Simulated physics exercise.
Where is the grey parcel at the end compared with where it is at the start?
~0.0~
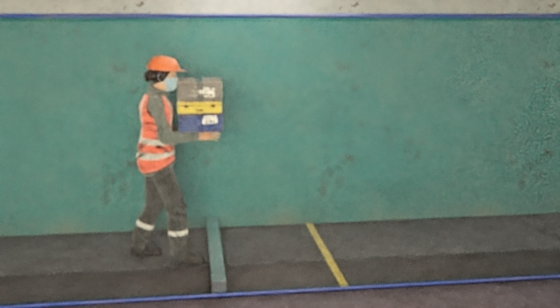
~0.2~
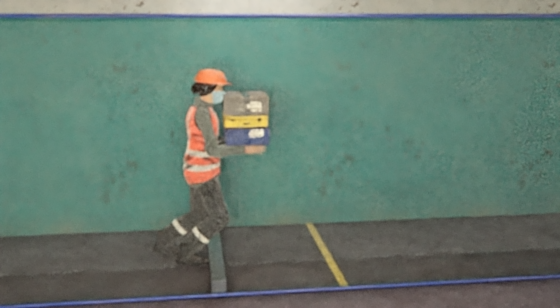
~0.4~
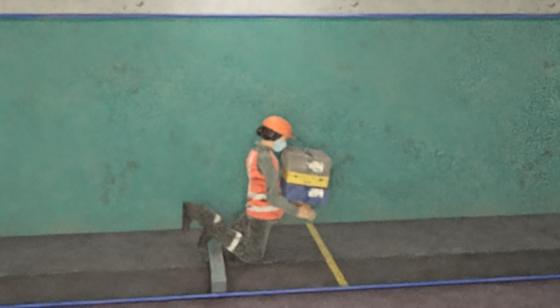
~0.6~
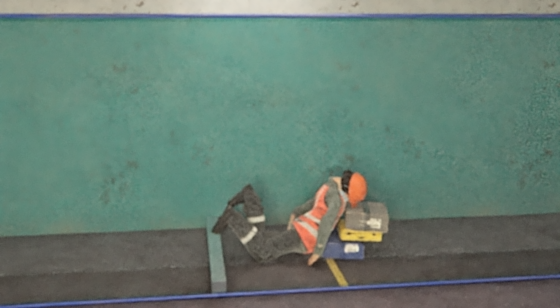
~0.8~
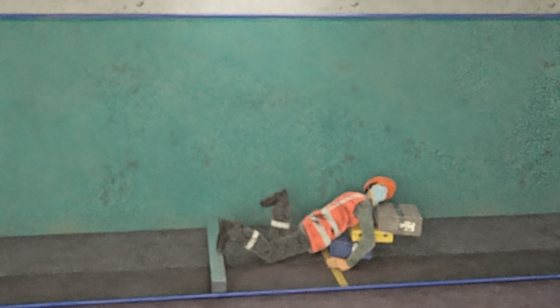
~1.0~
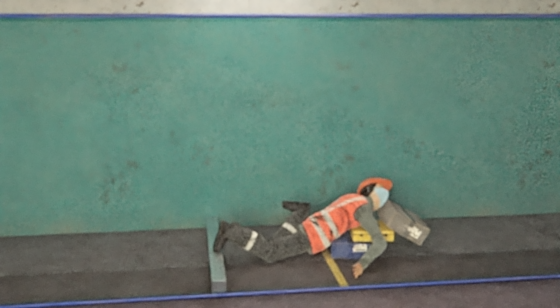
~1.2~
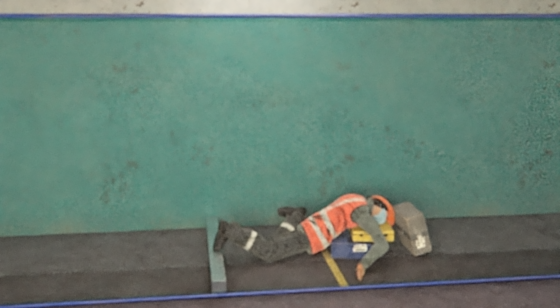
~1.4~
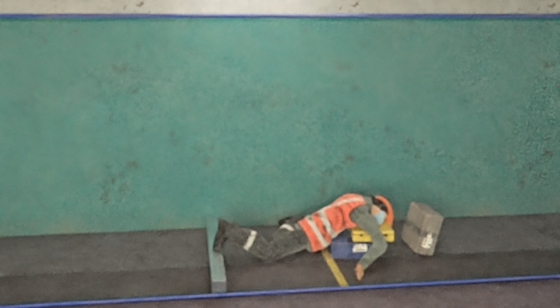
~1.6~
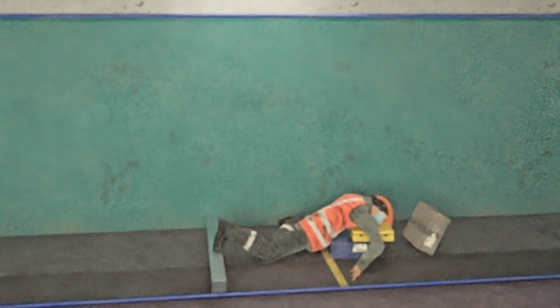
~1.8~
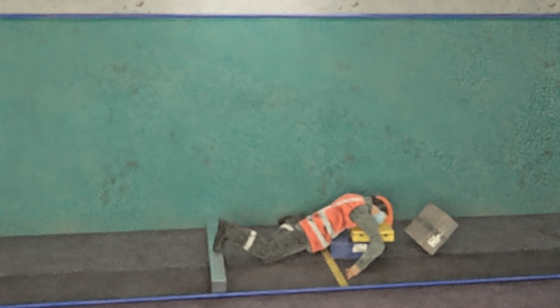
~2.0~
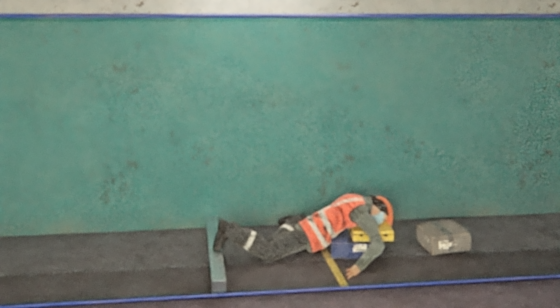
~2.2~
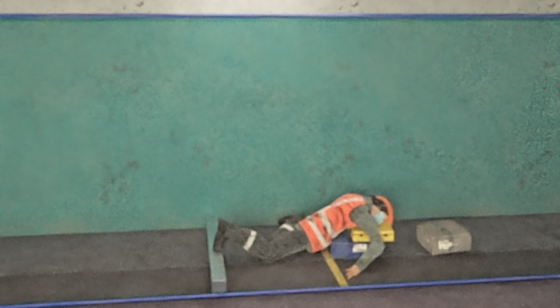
At the start the grey parcel is on top of the stack the courier carries, left of the yellow line. At the end it lies on the floor to the right of the line, apart from the fallen courier.
